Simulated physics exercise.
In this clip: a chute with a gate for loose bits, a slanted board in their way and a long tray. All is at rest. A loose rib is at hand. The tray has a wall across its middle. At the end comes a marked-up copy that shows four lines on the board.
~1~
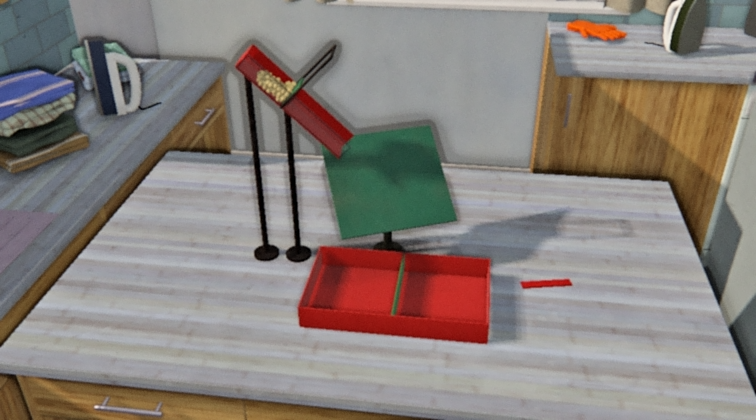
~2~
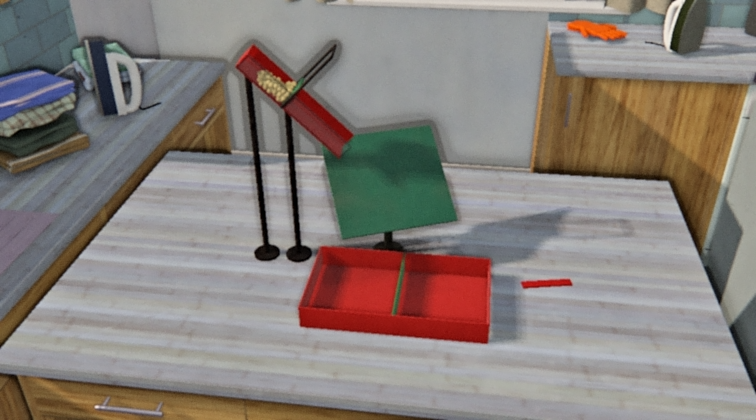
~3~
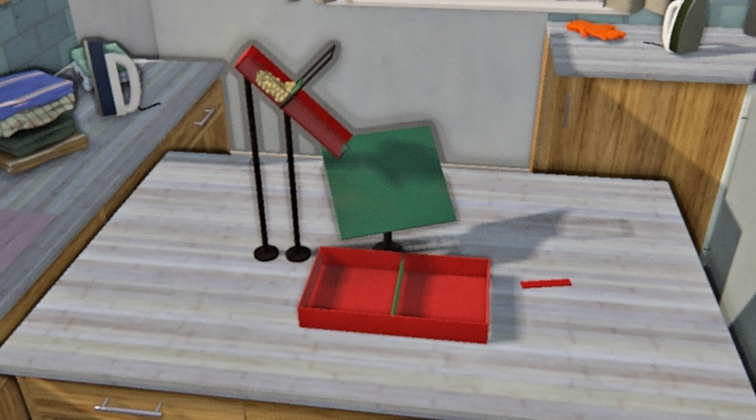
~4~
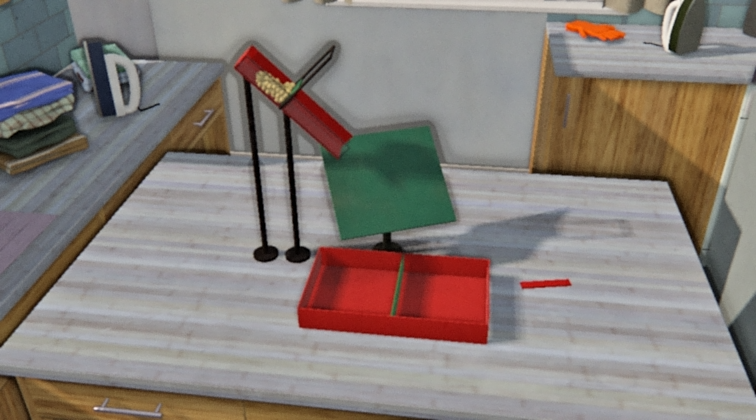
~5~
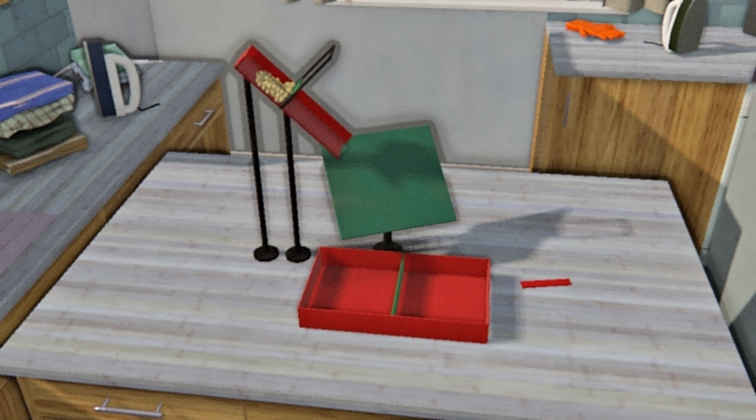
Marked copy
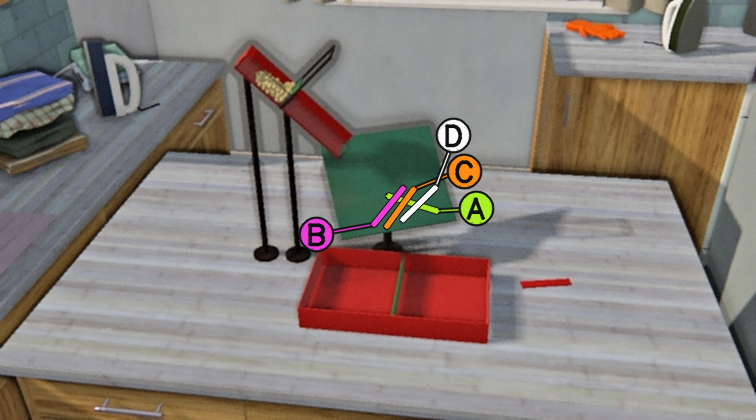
Nothing moves as pale beans sit behind a closed gate in a raised, sloping red chute, with a tilted green board below it, a divided red tray in front, and a small red strip lying to the right.
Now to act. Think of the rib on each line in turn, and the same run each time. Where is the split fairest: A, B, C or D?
The best line is D.
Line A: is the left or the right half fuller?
More lands on the right.
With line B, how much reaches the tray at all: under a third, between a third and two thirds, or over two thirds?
Over two thirds.
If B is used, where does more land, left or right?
More lands on the left.
On the marked copy, line A from (388, 196) to (436, 211); line B from (403, 188) to (373, 224); line C from (413, 189) to (386, 226); line D from (435, 187) to (402, 219).
If A is chosen, of what is caught, a small part in the left half, most in the right.
If B is chosen, of what is caught, most in the left half, about a quarter in the right.
If C is chosen, of what is caught, most in the left half, about a quarter in the right.
If D is chosen, of what is caught, about half in the left half, about half in the right.
